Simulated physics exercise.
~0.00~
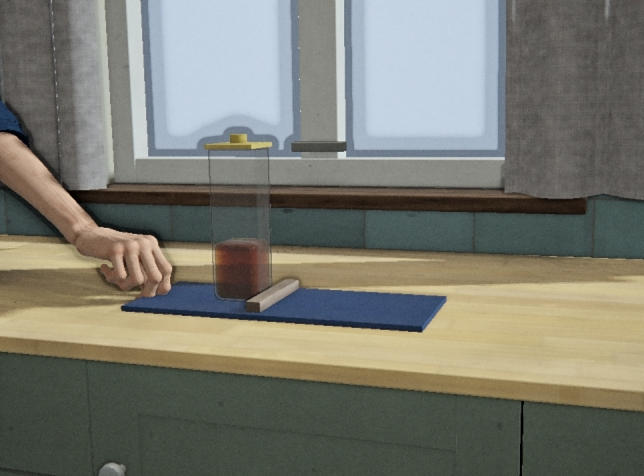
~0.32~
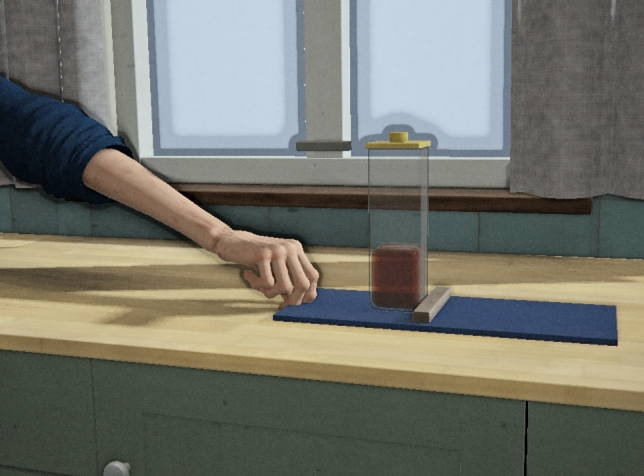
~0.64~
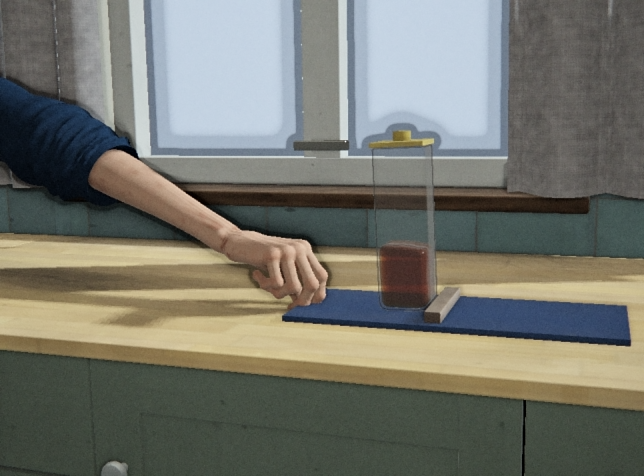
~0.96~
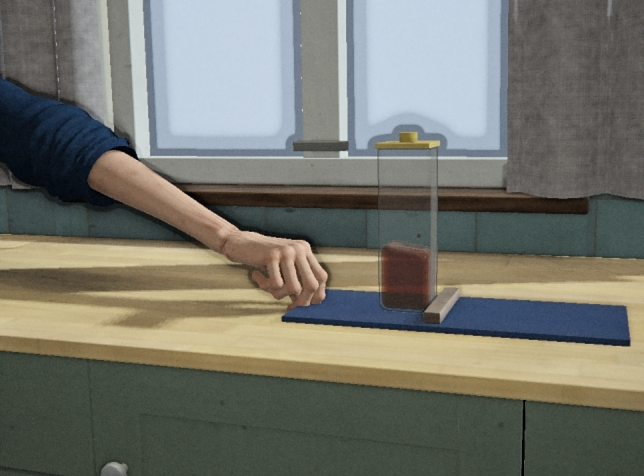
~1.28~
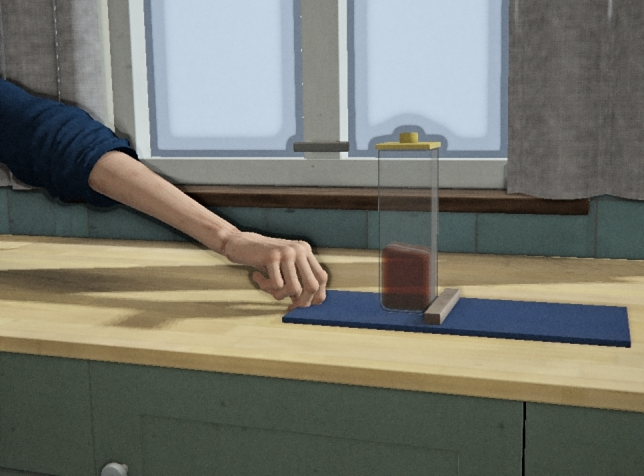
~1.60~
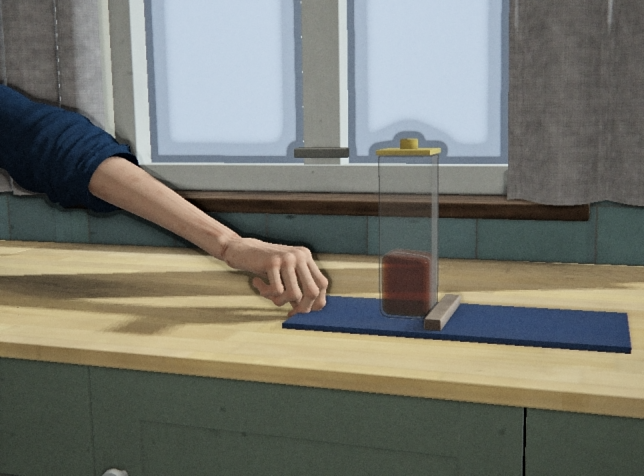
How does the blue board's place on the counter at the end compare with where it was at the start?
At the end the blue board lies clearly farther to the right along the counter than it did at the start.
